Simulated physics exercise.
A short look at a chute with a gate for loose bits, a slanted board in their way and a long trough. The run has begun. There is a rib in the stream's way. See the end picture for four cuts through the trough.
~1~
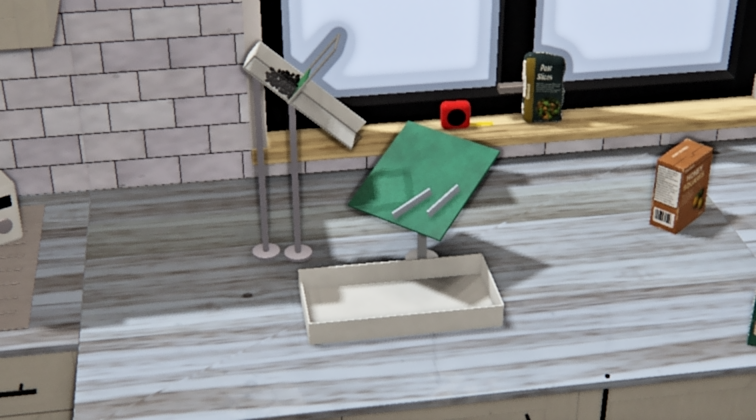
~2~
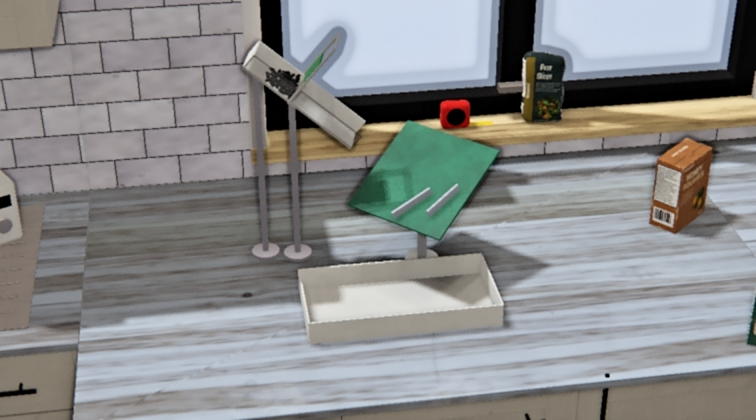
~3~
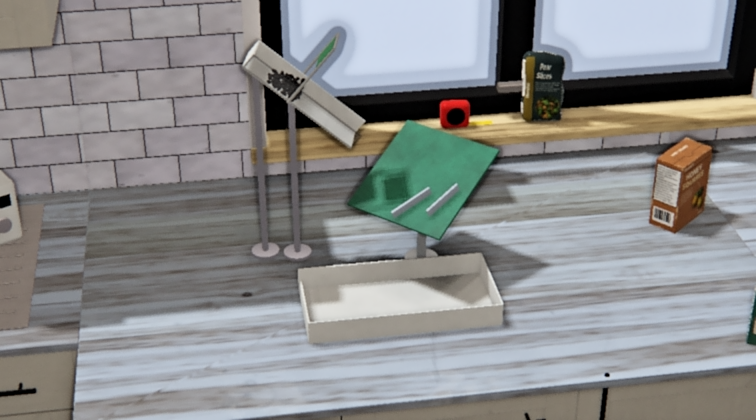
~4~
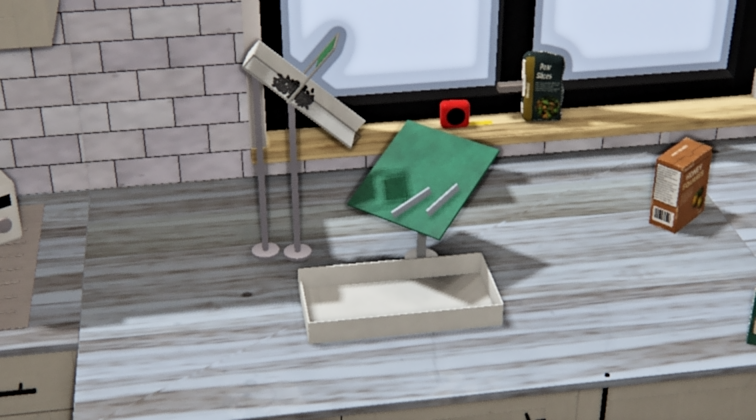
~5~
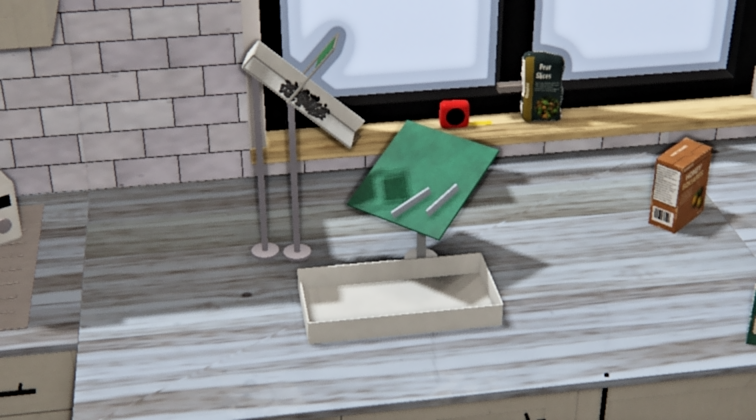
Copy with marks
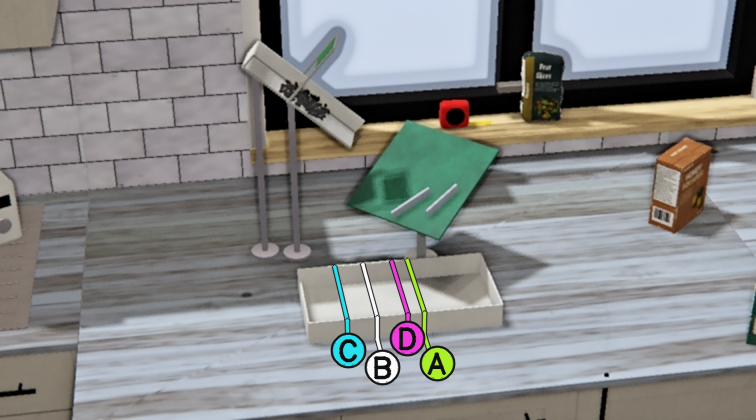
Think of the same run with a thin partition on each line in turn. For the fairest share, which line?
Take B.
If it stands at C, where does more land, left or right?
More lands on the right.
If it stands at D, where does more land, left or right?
Left.
On the marked copy, line A crosses the front rim at (424, 312); line B crosses the front rim at (377, 316); line C crosses the front rim at (347, 319); line D crosses the front rim at (407, 313).
With A, of what is caught, all on the left of the divider, none on the right.
With B, of what is caught, about a third on the left of the divider, about two thirds on the right.
With C, of what is caught, a stray few on the left of the divider, nearly all on the right.
With D, of what is caught, all on the left of the divider, none on the right.
